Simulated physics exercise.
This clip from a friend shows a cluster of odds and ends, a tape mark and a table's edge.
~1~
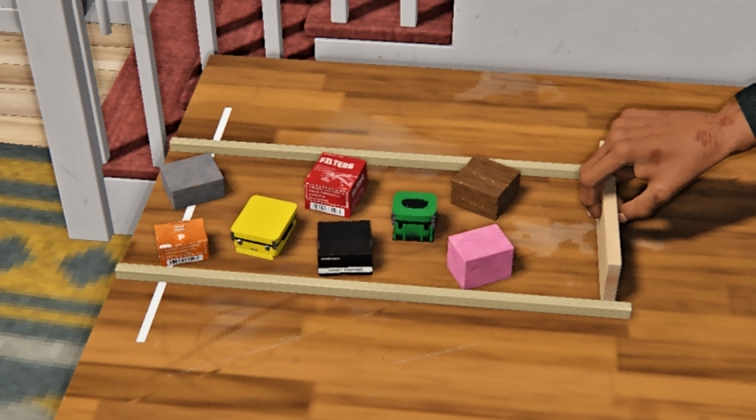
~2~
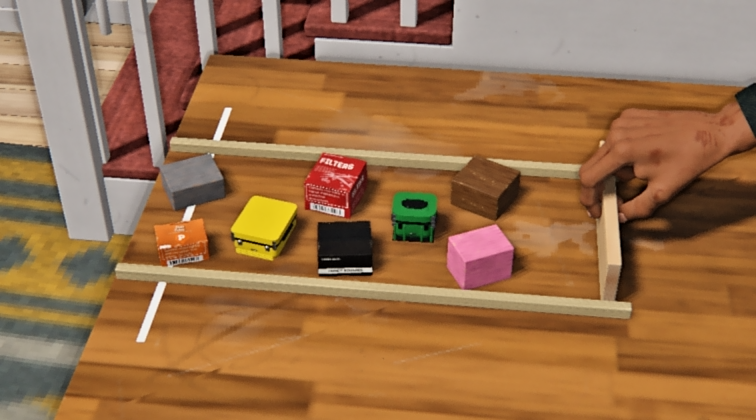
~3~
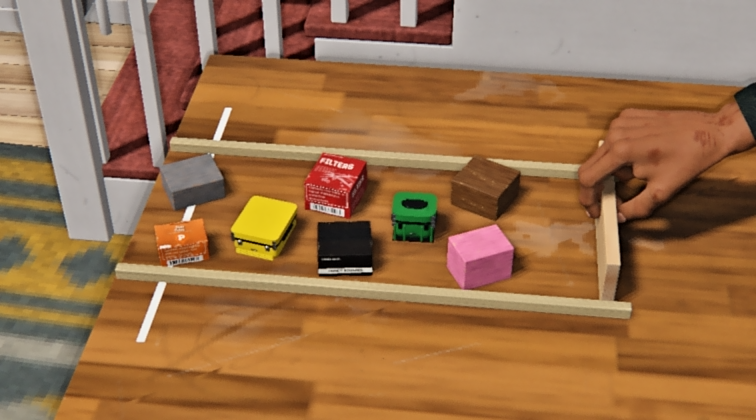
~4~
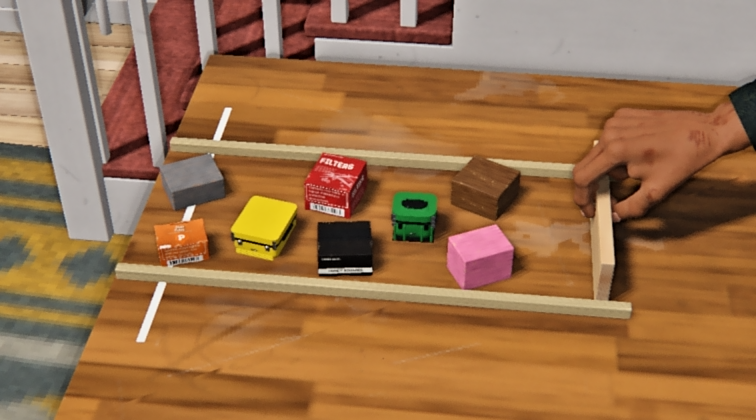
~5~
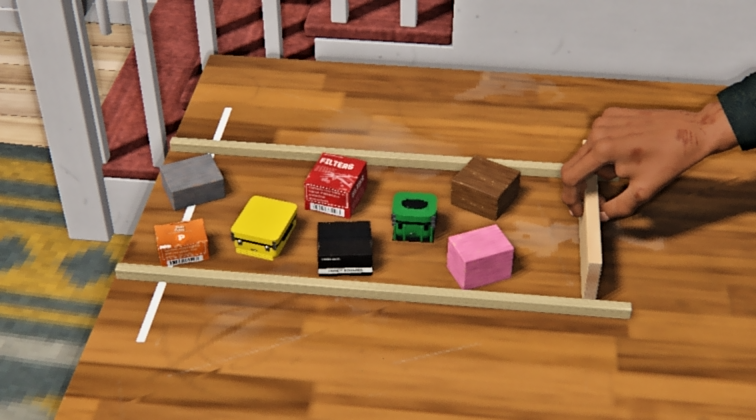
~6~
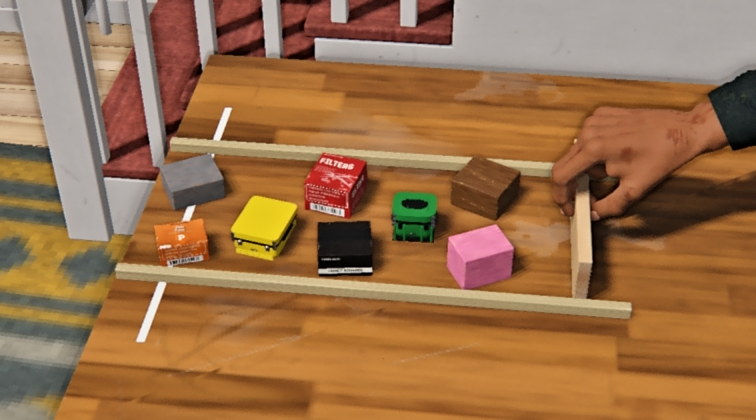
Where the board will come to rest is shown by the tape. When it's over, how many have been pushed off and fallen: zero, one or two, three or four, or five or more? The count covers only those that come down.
Off the edge will go five or more.
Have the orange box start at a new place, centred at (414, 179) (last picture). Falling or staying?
It drops.
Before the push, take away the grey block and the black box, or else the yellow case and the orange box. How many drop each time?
3 and 3.
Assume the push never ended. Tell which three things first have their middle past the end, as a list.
Earliest first - the orange box, the grey block, the yellow case.
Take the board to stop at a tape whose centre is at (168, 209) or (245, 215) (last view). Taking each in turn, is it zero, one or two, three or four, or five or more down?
Five or over; three or four.
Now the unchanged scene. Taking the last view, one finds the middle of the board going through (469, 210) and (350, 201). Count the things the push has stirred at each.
First 2, after that 7.
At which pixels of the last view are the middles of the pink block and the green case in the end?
(152, 225) and (168, 199).
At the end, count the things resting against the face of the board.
It's 3.
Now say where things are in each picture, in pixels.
In the first picture, grey block (193, 182); orange box (182, 242); yellow case (265, 228); board (607, 219); tape (190, 210).
In the second picture, orange box (182, 243); black box (345, 248).
In the third picture, yellow case (265, 228); brown block (485, 188).
In the fourth picture, grey block (193, 182); board (600, 219).
In the fifth picture, orange box (182, 243); pink block (480, 257).
In the sixth picture, grey block (193, 182); orange box (182, 243); yellow case (265, 228); board (580, 218); tape (190, 210).
A little later, none off yet; grey block at rest near (193, 182); orange box at rest near (182, 243); yellow case at rest near (265, 228).
When it is over, the number that fall off is five or more; down, black box, red box, yellow case, orange box and grey block.
